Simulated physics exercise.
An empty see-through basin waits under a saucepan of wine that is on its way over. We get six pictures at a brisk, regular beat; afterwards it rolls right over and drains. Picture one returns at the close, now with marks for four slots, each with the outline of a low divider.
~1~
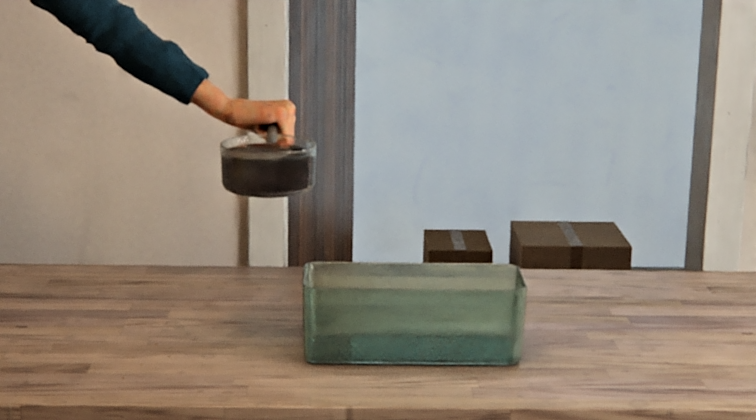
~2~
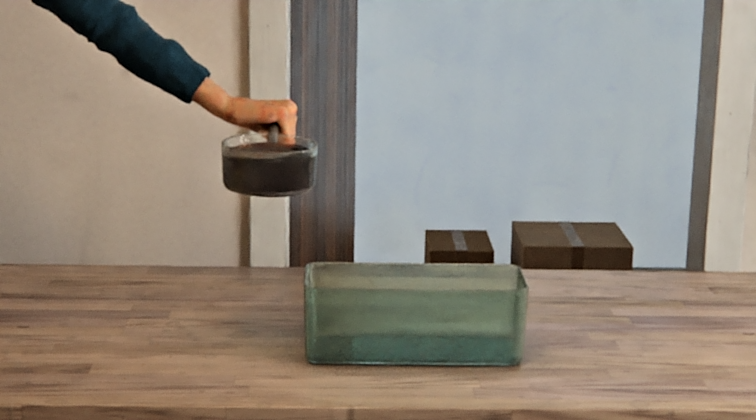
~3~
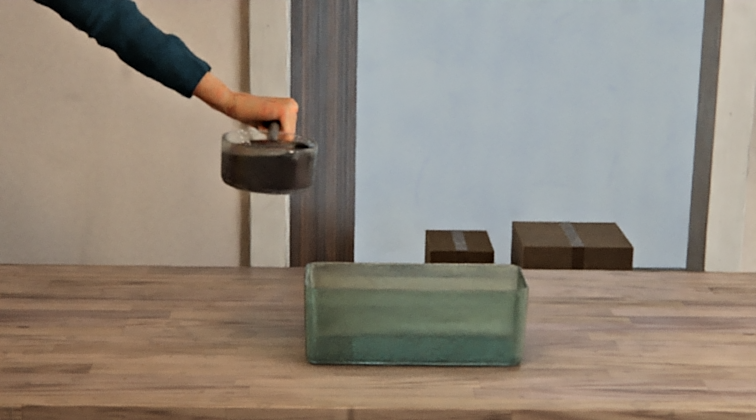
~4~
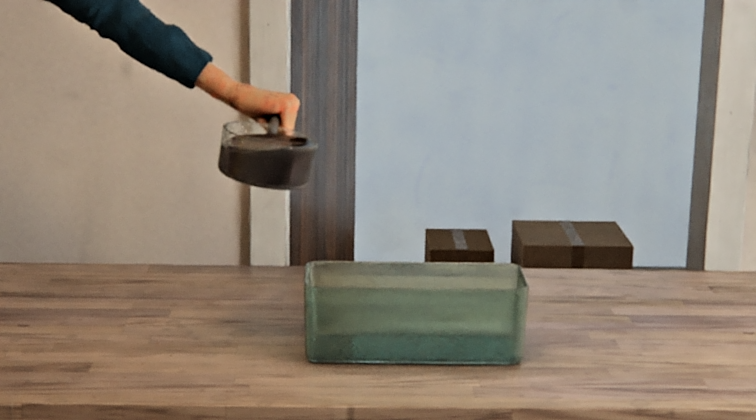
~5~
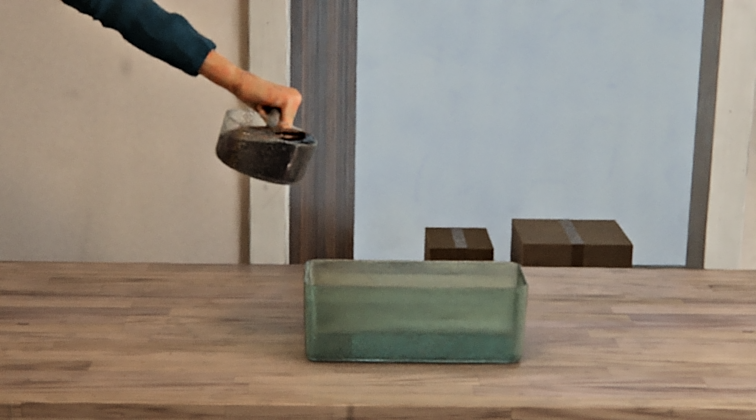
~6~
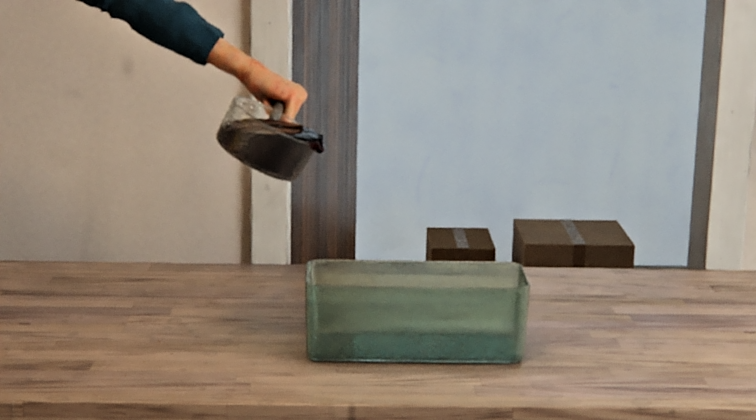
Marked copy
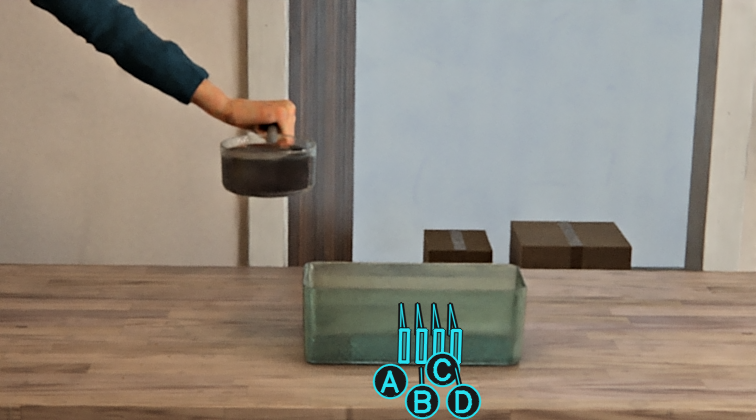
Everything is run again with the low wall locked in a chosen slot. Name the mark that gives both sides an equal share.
Place A.
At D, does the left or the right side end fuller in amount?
More ends on the left.
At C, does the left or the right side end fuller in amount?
The left one.
In cyan, A at (403, 367); B at (421, 367); C at (438, 367); D at (455, 368).
With A, about 48 % ends left of the wall and 50 % right of it.
With B, about 80 % ends left of the wall and 18 % right of it; 3 % is lost outside.
With C, about 91 % ends left of the wall and 6 % right of it; 3 % is lost outside.
With D, about 89 % ends left of the wall and 8 % right of it; 3 % is lost outside.
